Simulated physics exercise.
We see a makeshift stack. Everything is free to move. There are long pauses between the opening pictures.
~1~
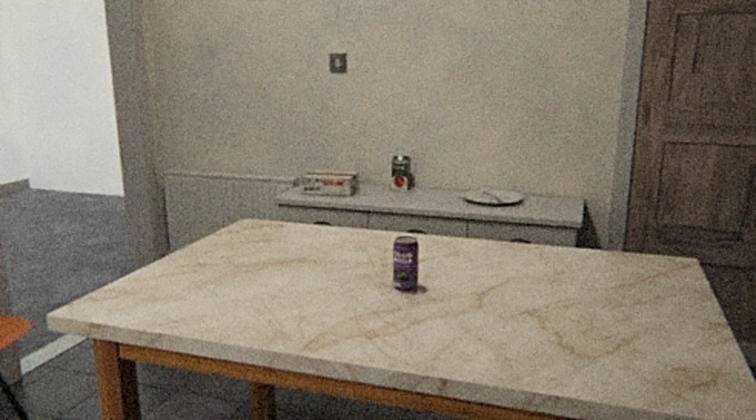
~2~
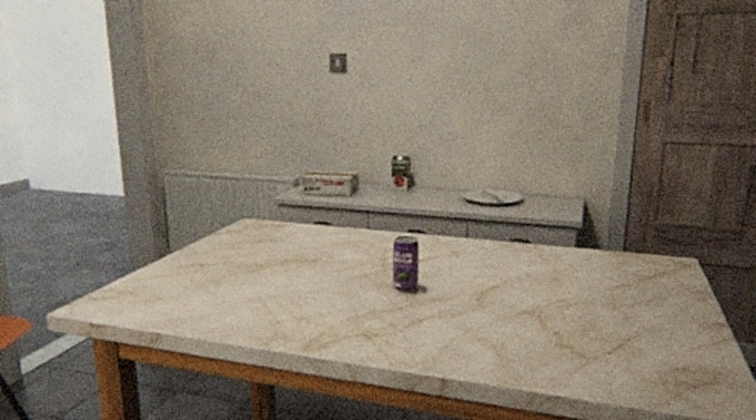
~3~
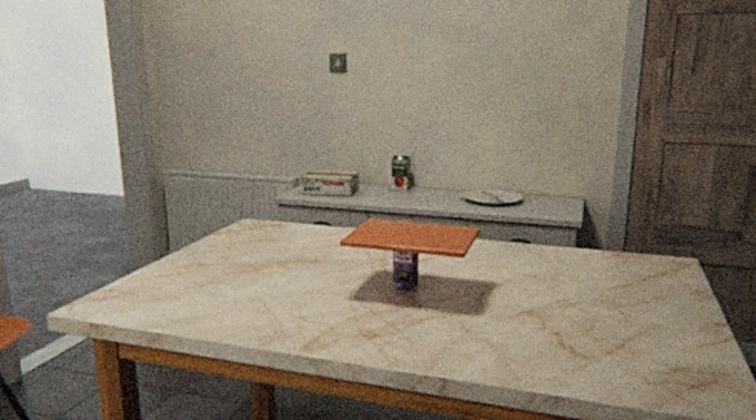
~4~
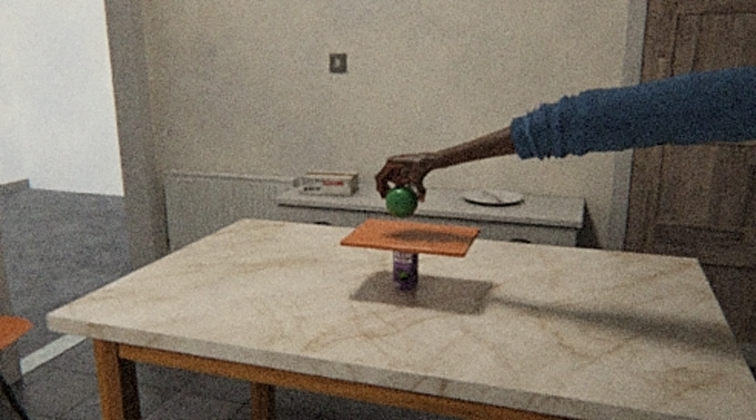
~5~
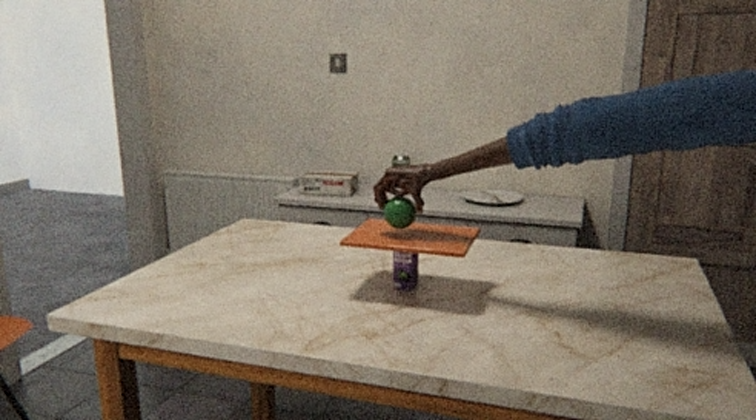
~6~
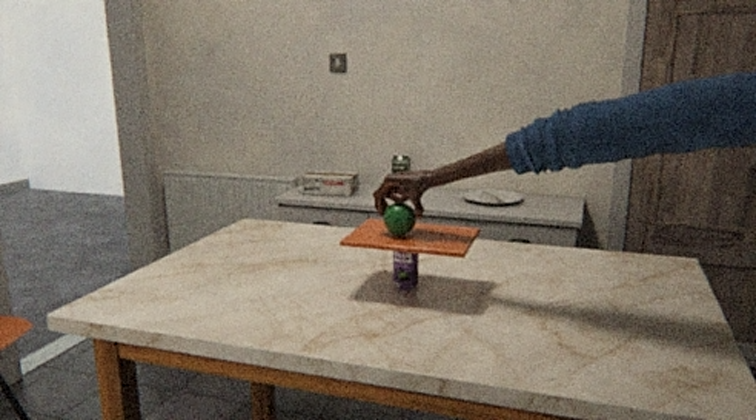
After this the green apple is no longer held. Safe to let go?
The stack holds.
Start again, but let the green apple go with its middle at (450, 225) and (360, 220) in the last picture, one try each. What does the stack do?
First try: It comes apart; second try: It comes apart.
Then, 0.30 s after the last picture, nothing has stirred.
Then, 0.70 s after the last picture, green apple resting near (400, 219).
At rest, all 3 in place. Seen from the same camera at the end, green apple near (400, 219). The stack stays up.
